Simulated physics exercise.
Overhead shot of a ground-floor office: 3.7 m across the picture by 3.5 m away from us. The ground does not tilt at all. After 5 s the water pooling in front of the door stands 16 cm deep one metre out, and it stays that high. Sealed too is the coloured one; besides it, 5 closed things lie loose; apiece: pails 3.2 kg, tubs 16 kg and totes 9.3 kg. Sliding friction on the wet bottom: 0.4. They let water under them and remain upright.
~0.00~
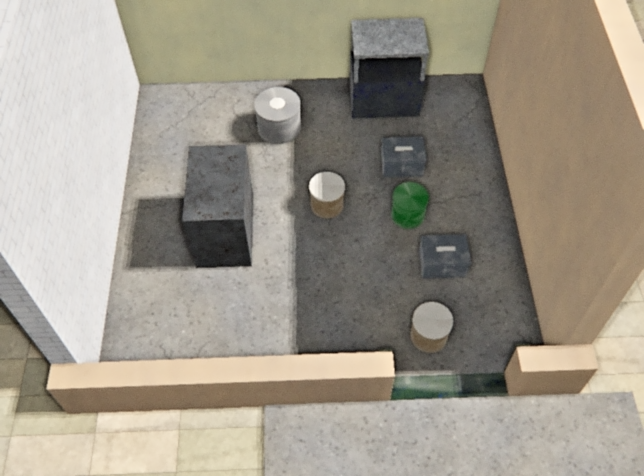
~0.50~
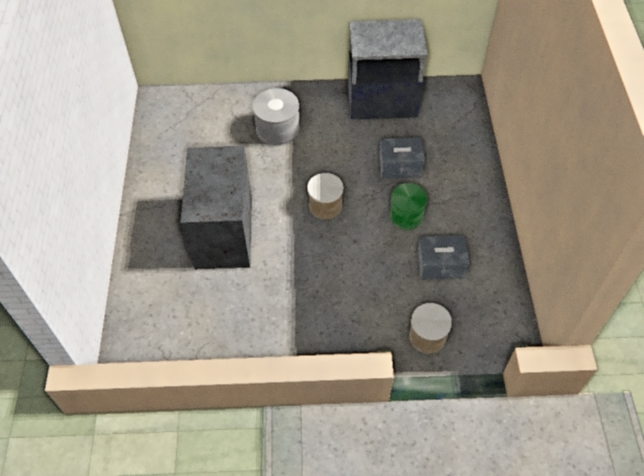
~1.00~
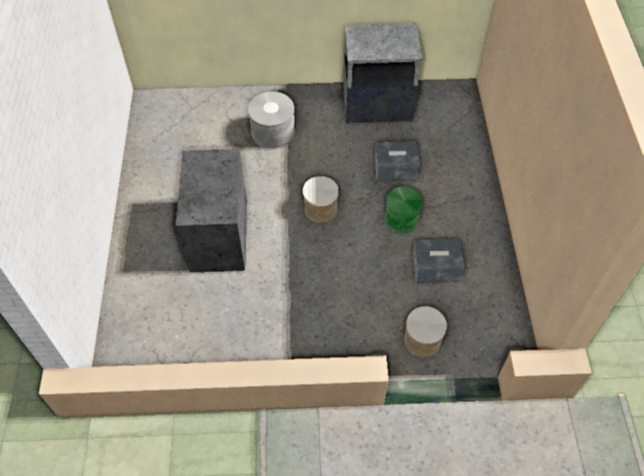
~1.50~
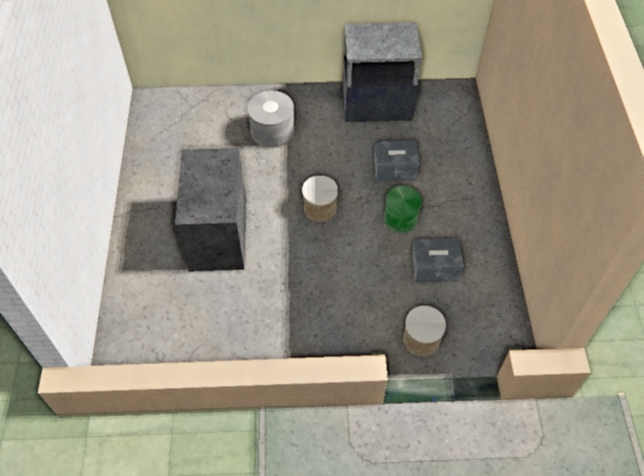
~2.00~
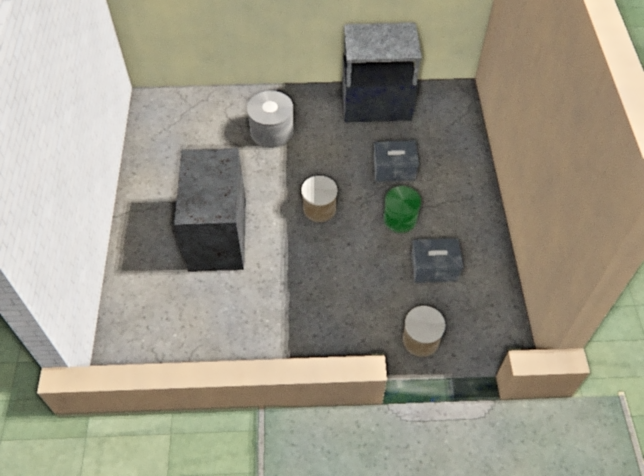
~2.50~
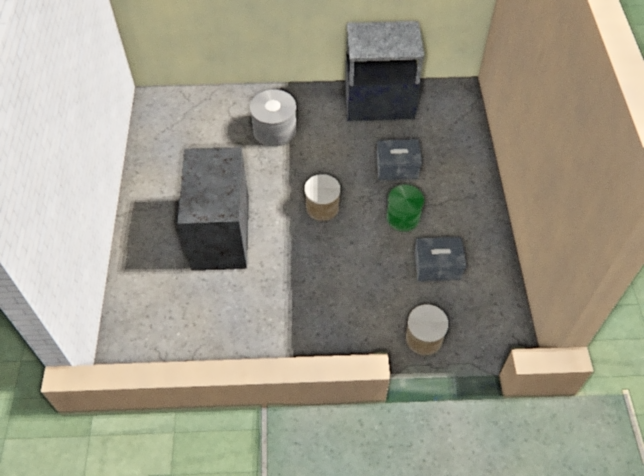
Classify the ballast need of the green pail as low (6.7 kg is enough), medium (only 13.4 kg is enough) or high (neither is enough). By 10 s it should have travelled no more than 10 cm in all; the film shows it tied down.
Medium.
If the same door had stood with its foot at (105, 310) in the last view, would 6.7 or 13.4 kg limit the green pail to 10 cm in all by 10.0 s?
With that change, the small one suffices.
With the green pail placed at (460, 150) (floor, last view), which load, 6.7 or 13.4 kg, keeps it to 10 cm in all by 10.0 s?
The answer: You need the heavier weight.
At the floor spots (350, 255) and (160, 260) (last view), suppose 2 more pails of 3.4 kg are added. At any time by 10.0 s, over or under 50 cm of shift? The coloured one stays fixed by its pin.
The first comes out above the threshold, the second below the threshold.
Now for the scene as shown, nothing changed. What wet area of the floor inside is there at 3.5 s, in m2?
The covered patch comes to about 1.0 m2.
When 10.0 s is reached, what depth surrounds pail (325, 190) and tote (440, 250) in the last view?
I'd put it at 4 cm and 7 cm respectively.
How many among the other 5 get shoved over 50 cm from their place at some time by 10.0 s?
Tally: 3.
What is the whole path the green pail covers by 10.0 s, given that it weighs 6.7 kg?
Path length near 80 cm.
After 3.5 s the green pail would be 0 cm from its start with 6.7 kg and 0 cm from its start with 13.4 kg; 0 cm of water round it then.
After 4.5 s the green pail would be 0 cm from its start with 6.7 kg and 0 cm from its start with 13.4 kg; 0 cm of water round it then.
After 7.0 s the green pail would be 3 cm from its start with 6.7 kg and 0 cm from its start with 13.4 kg; 5 cm of water round it then.
After 10.0 s the green pail would be 82 cm from its start with 6.7 kg and 0 cm from its start with 13.4 kg; 6 cm of water round it then.
